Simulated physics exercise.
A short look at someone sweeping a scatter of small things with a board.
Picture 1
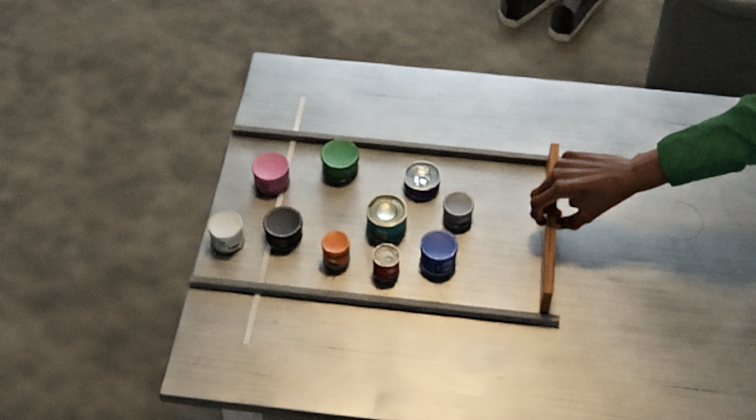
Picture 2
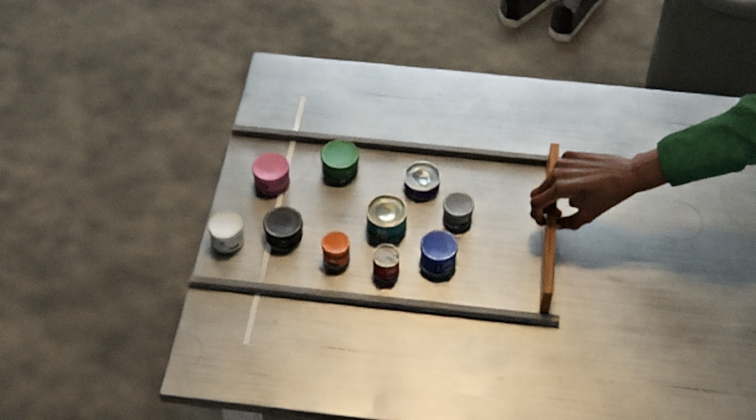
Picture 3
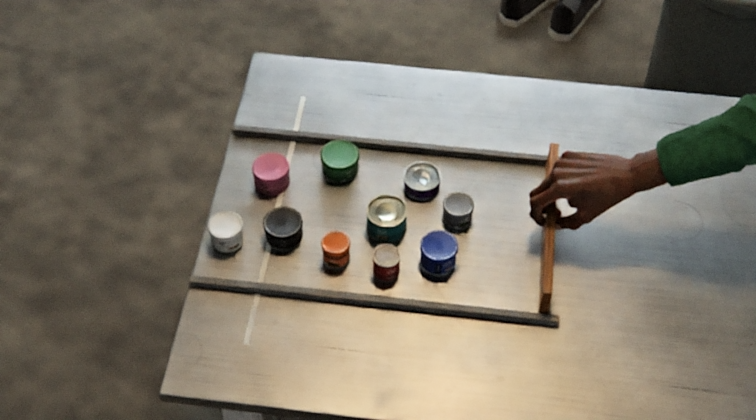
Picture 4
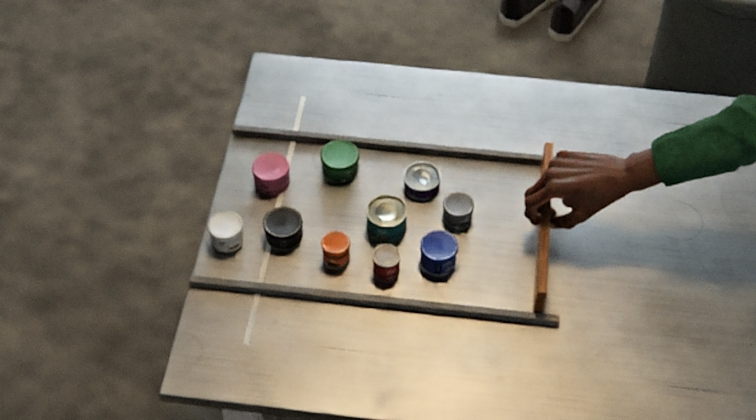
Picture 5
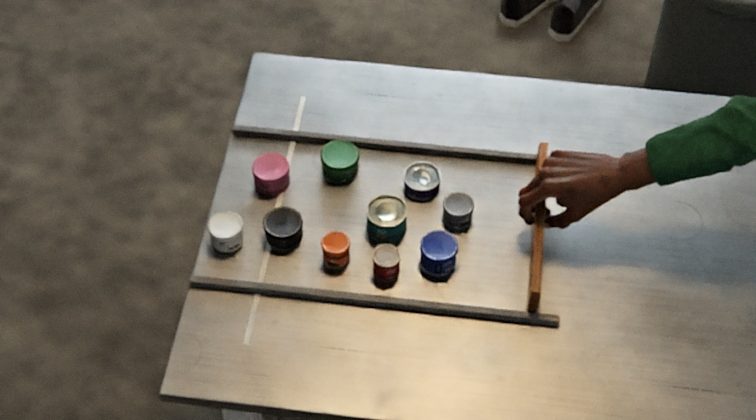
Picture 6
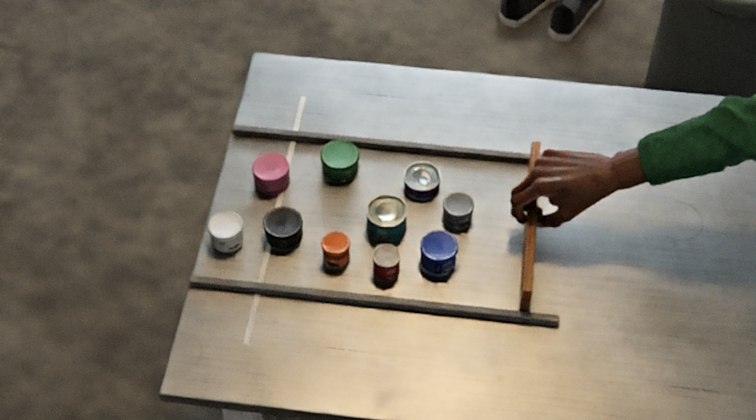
A hand slides a wooden board slightly left toward a scatter of small colourful pots.
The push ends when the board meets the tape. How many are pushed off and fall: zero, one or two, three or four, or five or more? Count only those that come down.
Here the number that fall off is one or two.
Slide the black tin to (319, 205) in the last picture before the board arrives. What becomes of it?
The black tin is kept.
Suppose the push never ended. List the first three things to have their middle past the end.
In order: The white pot, then the black tin, then the green tin.
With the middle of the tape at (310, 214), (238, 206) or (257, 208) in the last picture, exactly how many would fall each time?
It would be 0, 5 and 3.
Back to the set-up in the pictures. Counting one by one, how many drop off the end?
Exactly 1.
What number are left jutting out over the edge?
2 of them.
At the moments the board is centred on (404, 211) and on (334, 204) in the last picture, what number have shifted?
First 5, then 8.
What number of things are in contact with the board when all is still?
In contact: 4.
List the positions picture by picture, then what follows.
White pot (227, 233); pink tub (271, 174); black tin (284, 228); board (549, 226); tape (277, 210), in the first frame.
Pink tub (271, 174); turquoise pot (387, 219), in the second frame.
Black tin (284, 229); red pot (386, 264), in the third frame.
White pot (227, 233); green tin (340, 162), in the fourth frame.
Pink tub (271, 174); board (538, 225), in the fifth frame.
White pot (227, 233); pink tub (271, 174); black tin (284, 229); board (530, 224); tape (277, 210), in the sixth frame.
Soon after, none off yet; white pot at rest near (227, 233); pink tub at rest near (271, 174); black tin at rest near (284, 229).
By the end, the number that fall off is one or two; fallen, white pot.
